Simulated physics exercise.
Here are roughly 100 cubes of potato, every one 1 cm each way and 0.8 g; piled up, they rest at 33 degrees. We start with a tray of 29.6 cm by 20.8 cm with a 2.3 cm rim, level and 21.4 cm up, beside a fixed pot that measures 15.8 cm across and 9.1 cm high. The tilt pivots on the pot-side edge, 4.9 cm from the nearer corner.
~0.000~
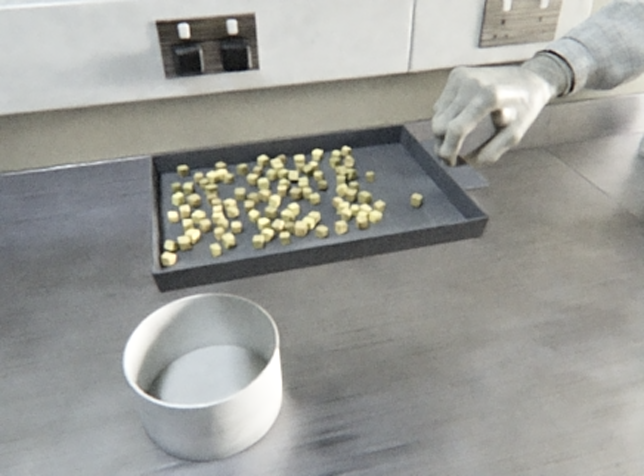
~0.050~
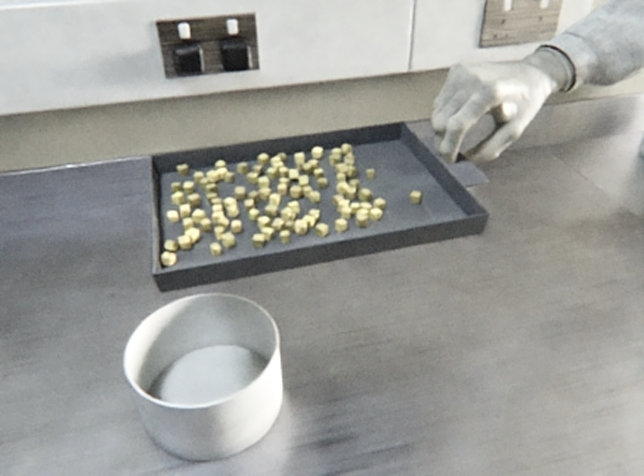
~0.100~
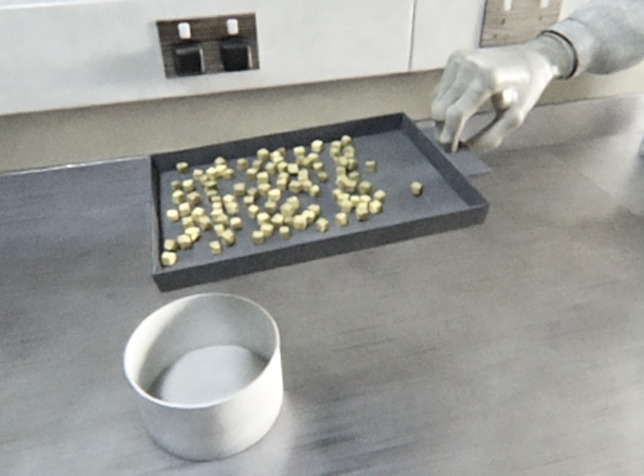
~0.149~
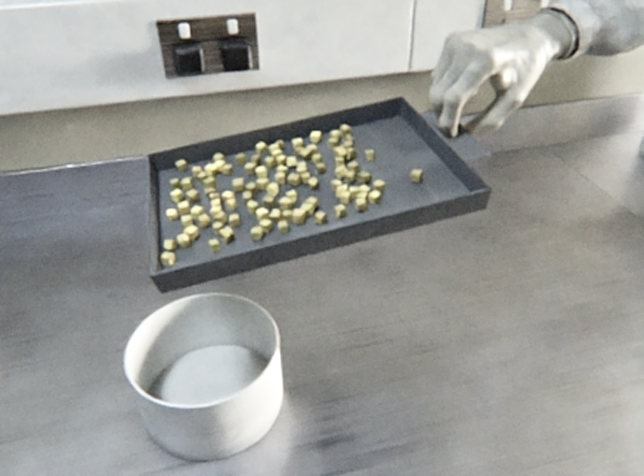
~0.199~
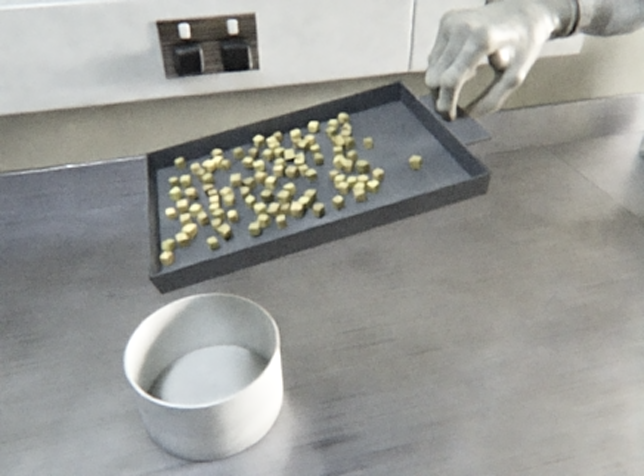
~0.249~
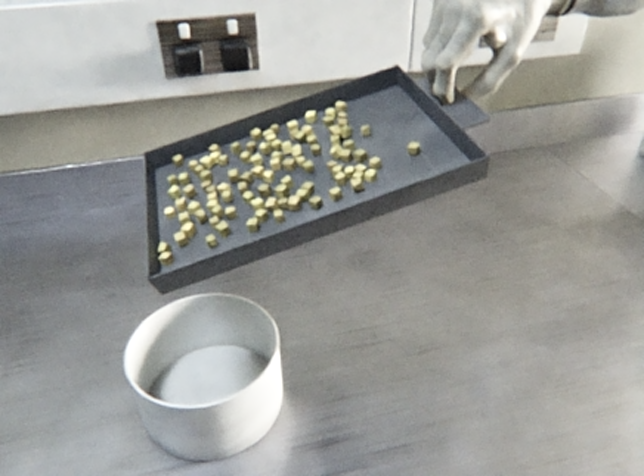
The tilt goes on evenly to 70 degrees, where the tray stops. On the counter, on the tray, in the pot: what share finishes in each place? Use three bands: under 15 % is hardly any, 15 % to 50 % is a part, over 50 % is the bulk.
Shares - counter: A part; tray: The bulk; pot: Hardly any.
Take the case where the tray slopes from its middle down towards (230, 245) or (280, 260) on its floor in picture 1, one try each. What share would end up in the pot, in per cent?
That would be close to 0 per cent, then close to 5 per cent.
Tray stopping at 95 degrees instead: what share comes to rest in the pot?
That would give about 10 per cent.
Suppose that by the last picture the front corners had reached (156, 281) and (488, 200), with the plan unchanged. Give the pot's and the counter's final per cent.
The pot gets 0 and the counter 20.
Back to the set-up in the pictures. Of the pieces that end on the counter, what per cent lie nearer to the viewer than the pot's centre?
70 %.
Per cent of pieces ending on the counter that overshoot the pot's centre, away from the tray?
Near 100 in a hundred.
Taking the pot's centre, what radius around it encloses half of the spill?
22 cm.
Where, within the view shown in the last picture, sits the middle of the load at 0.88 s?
Approximately (150, 216) in the final picture.
Then, at 0.63 s, tilt 41 degrees; the tray holds 100 %, the pot 0 %.
After 0.88 s, tilt 59 degrees; the tray holds 95 %, the pot 0 %.
After 1.24 s, tilt 70 degrees; the tray holds 70 %, the pot 0 %.
In the end, at 2.5 s, counter 30 %, tray 70 %, pot 0 %.
